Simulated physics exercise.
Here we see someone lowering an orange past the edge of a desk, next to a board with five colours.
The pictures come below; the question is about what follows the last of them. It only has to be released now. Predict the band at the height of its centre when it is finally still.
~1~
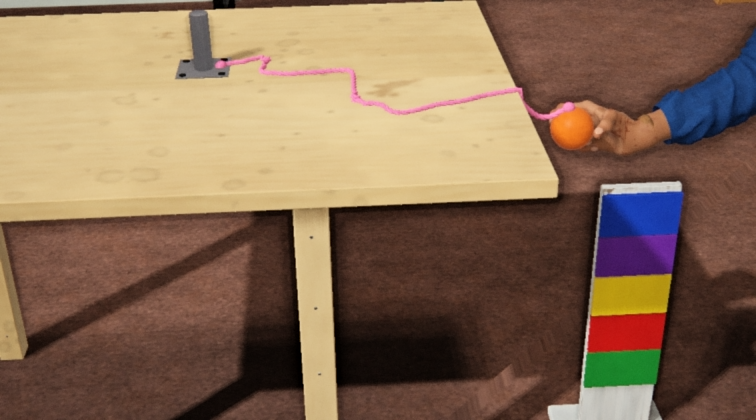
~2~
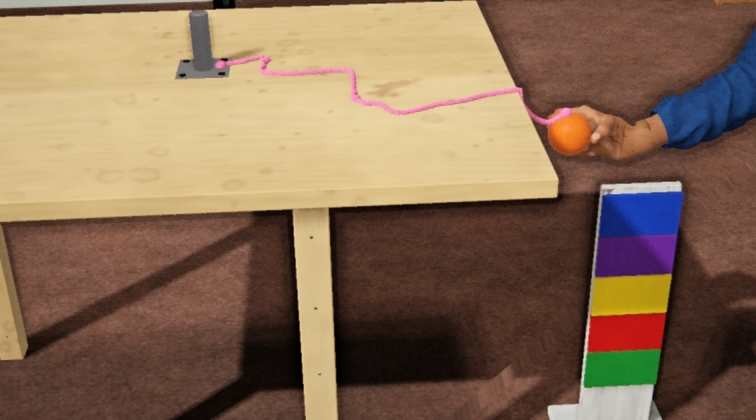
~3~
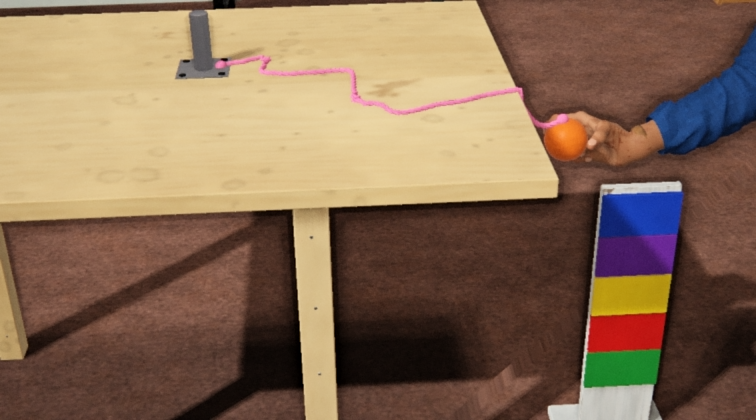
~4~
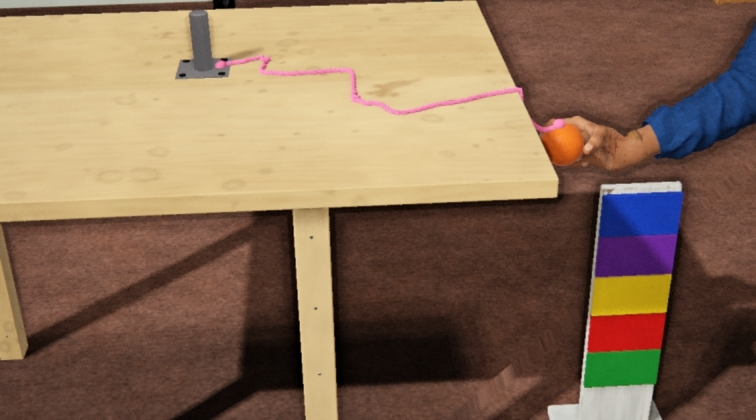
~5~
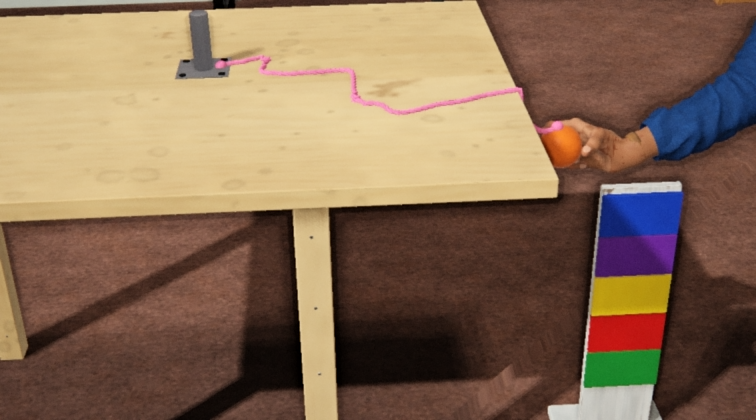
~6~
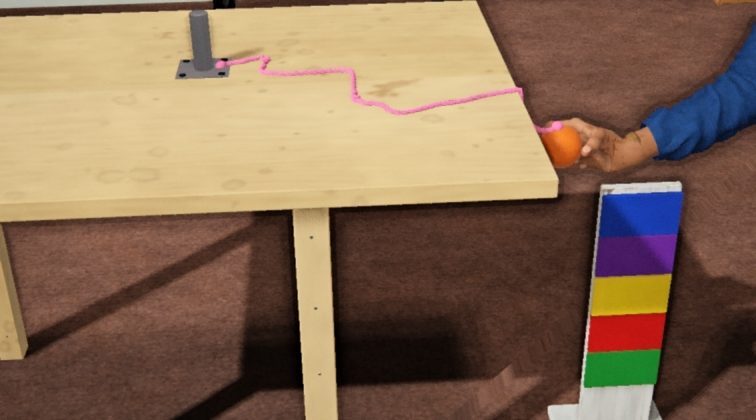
The yellow band, level with its centre.
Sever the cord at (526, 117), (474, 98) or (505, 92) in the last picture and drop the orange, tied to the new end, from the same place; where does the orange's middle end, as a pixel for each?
First (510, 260), then (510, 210), then (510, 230).
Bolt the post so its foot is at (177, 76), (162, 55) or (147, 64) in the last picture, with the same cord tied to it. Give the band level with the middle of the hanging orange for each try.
First try: Yellow; second try: Purple; third try: Purple.
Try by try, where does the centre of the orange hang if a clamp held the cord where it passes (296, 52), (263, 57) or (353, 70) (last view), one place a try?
For the three tries you'd see (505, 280), (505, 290) and (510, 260).
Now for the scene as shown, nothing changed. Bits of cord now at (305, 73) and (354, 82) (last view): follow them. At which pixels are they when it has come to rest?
The first at (362, 73), the second at (436, 76).
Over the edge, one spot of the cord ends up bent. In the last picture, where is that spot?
Look close to (373, 104) - that's the one.
Soon after, orange near (525, 281); level with yellow.
After that, orange near (489, 292); level with yellow.
In the end, orange near (502, 299); level with yellow. Its middle rests at the yellow band.
